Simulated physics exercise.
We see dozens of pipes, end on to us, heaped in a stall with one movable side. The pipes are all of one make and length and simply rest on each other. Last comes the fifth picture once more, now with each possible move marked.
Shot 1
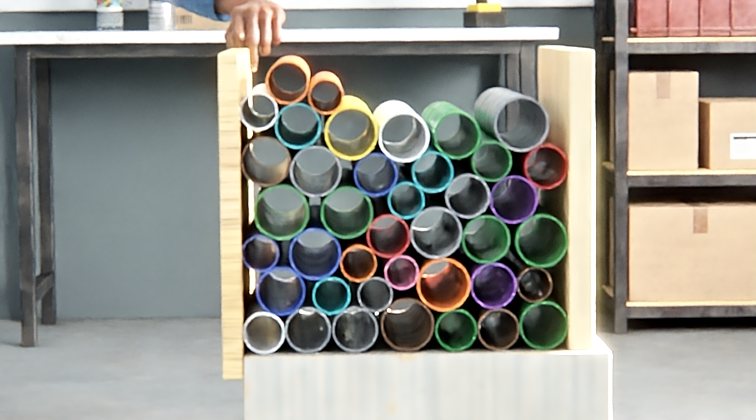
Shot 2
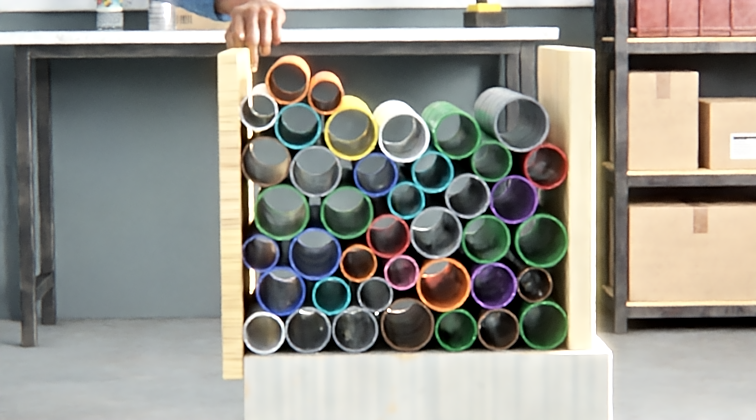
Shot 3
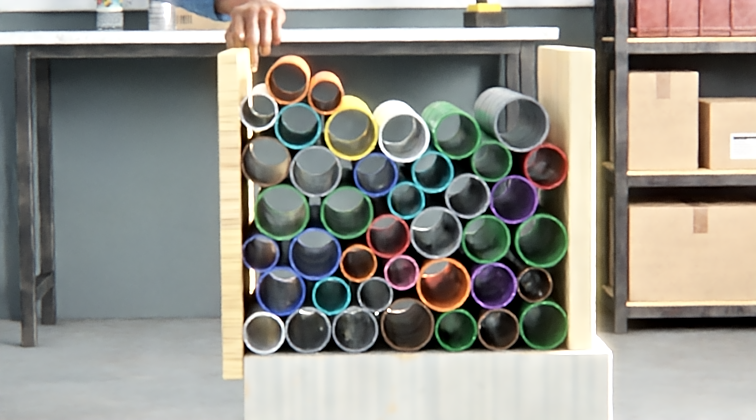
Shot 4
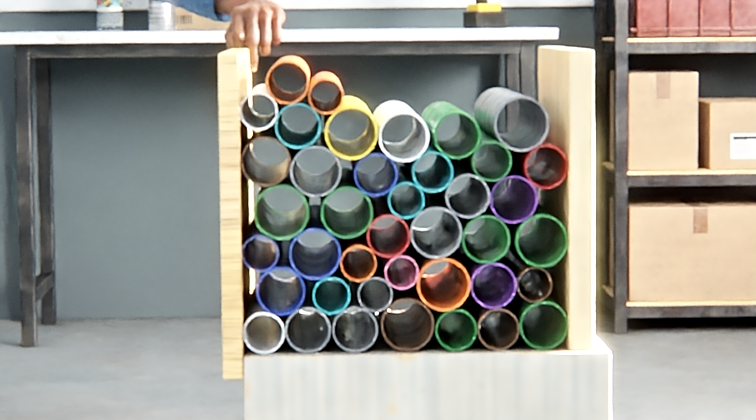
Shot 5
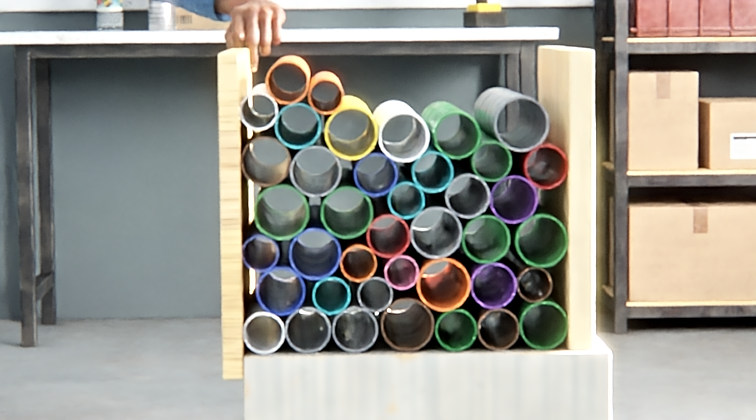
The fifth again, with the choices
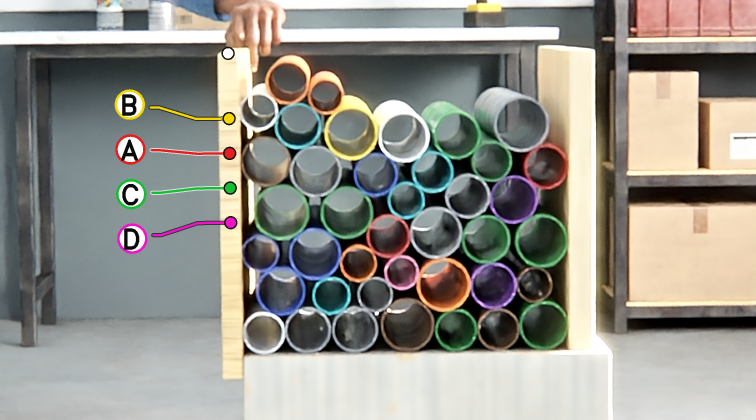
In a workshop, dozens of colourful round pipes sat piled between two upright wooden boards on a pale base, while a hand rested at the top of the left board and nothing visibly moved.
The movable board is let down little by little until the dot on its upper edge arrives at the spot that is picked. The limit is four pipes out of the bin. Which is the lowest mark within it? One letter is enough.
No lower than C.
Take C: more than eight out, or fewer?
At C, fewer than eight.
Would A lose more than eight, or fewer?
It loses fewer than eight.
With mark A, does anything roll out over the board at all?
At A: Yes.
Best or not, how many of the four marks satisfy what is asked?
Three of the four.
On the marked copy, A at (230, 154); B at (229, 118); C at (230, 188); D at (231, 223); the white dot at (228, 53).
With C. Early on, top of the board (239, 117).
Further on, top of the board (240, 187).
At the end, top of the board (240, 187), two out over the board.
As for the rest, A two out over the board; B none out over the board; D five out over the board.
